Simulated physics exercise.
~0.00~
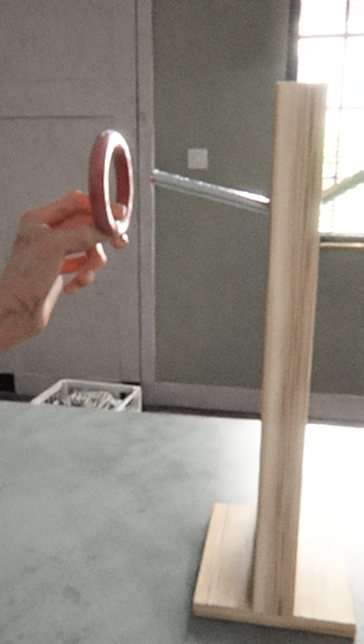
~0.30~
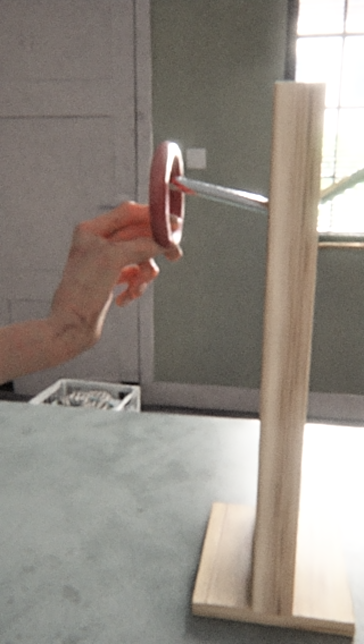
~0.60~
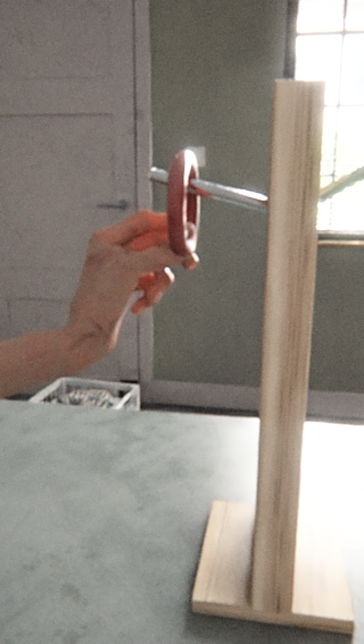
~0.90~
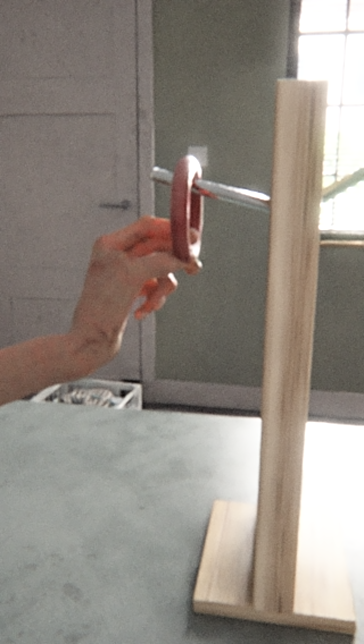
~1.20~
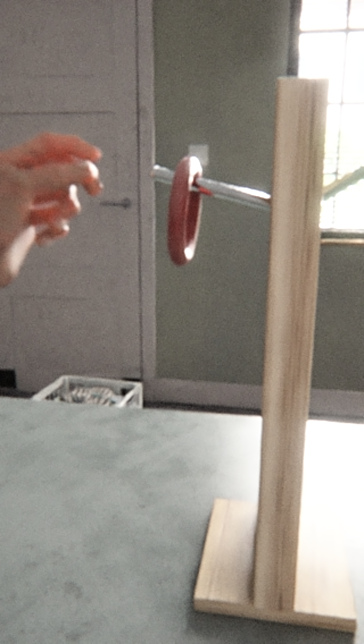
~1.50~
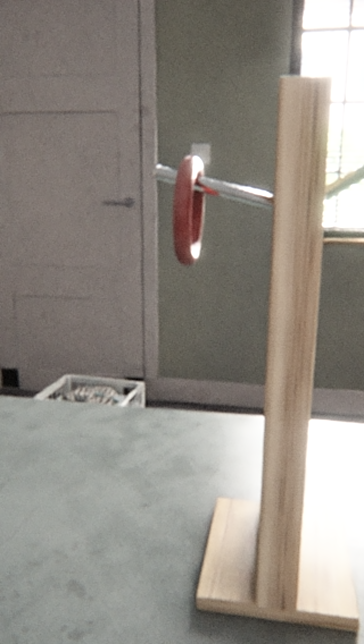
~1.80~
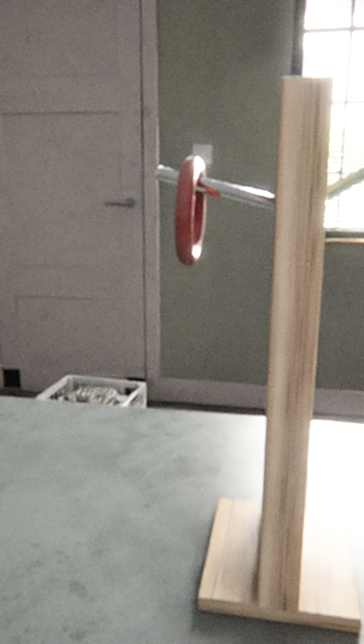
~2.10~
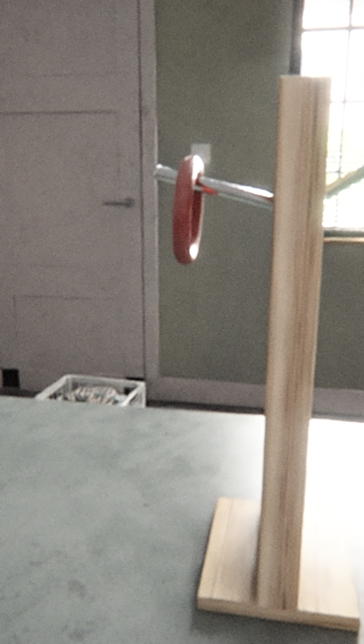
A red ring of tape is held upright in a hand at the left, near a metal peg that slants out from a pale wooden post on a grey tabletop. The slightly swaying view looks across the table towards a grey door, a green wall, a white crate and a bright window at the right. The hand carries the ring right, slips it over the tip of the peg and moves it a little farther along, lowering it slightly. The fingers let go and draw back to the left, out of view. The ring stays hanging on the peg, and the post remains standing.
